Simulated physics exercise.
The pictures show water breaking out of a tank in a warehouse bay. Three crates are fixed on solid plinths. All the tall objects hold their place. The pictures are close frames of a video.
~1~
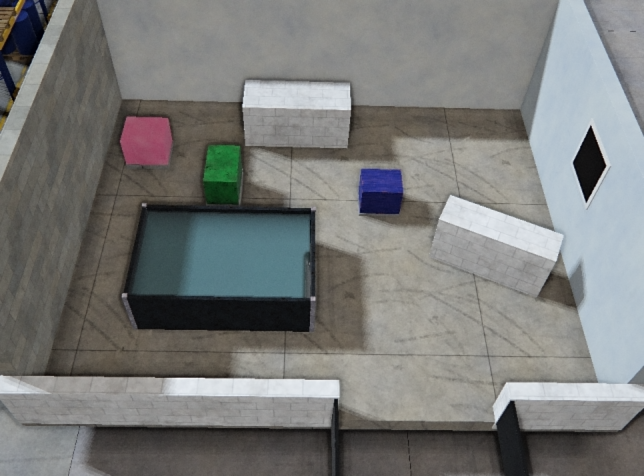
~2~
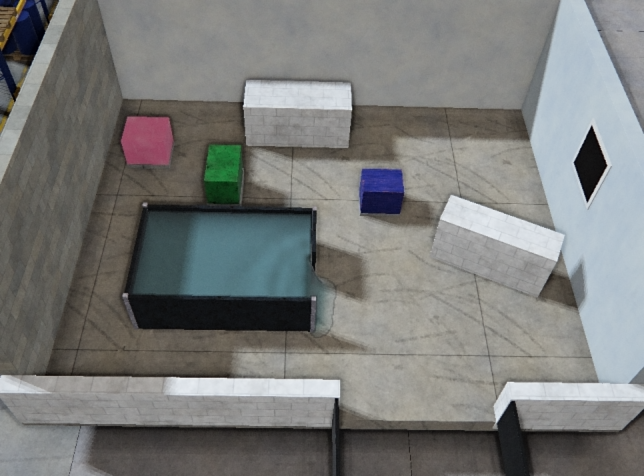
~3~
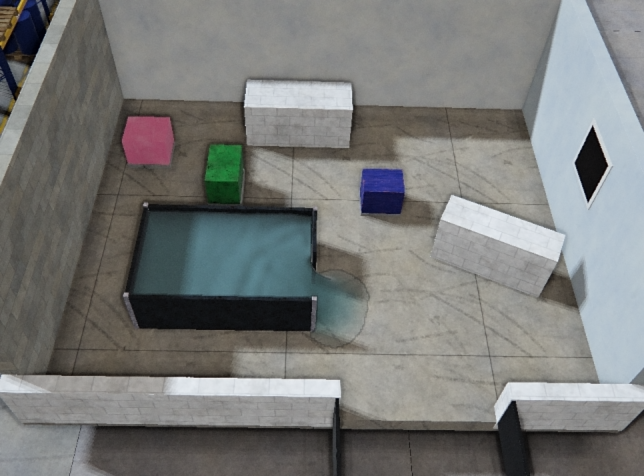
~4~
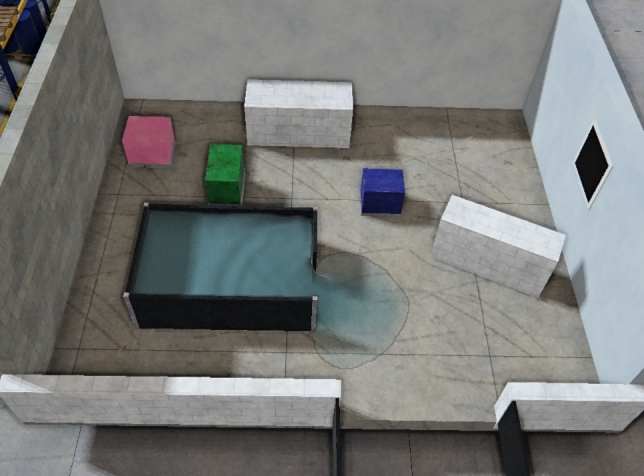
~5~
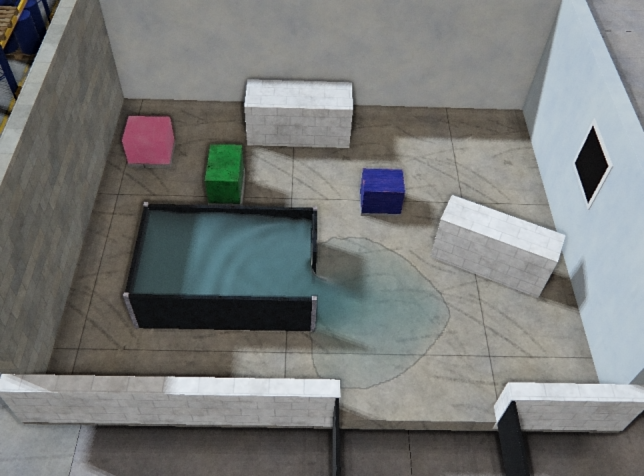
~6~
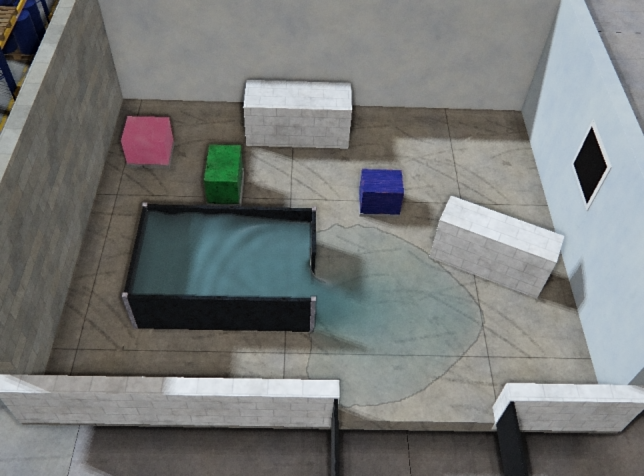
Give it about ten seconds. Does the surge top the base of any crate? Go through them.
In the end: The pink crate stays dry; the green crate stays dry; the blue crate gets wet.
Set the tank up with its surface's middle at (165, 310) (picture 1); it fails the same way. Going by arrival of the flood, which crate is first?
It is the crate marked blue.
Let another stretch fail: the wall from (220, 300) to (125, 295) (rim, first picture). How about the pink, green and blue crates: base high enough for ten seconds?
My reading: The pink one is topped; the green one keeps dry; the blue one is soaked.
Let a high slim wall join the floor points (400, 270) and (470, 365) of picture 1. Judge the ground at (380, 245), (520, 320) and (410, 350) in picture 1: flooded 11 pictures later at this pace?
One after the other: Awash, no water, wet.
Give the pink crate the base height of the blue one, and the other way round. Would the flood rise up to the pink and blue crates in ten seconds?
Then: Pink stays dry, blue is topped.
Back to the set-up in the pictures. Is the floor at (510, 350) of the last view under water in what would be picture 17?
Verdict: Flooded.
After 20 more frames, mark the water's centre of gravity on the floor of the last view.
Around (349, 295).
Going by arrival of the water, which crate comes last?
It is the pink one.
A moment on, water covers 25 % of the floor; the pink crate not reached, the green crate not reached, the blue crate water round its plinth.
Next, water covers 30 % of the floor; the pink crate not reached, the green crate not reached, the blue crate water round its plinth.
Then, water covers 40 % of the floor; the pink crate not reached, the green crate not reached, the blue crate water round its plinth.
Later, water covers 45 % of the floor; the pink crate not reached, the green crate not reached, the blue crate water round its plinth.
In the end, water covers 70 % of the floor; the pink crate stayed above the water, the green crate stayed above the water, the blue crate was topped.
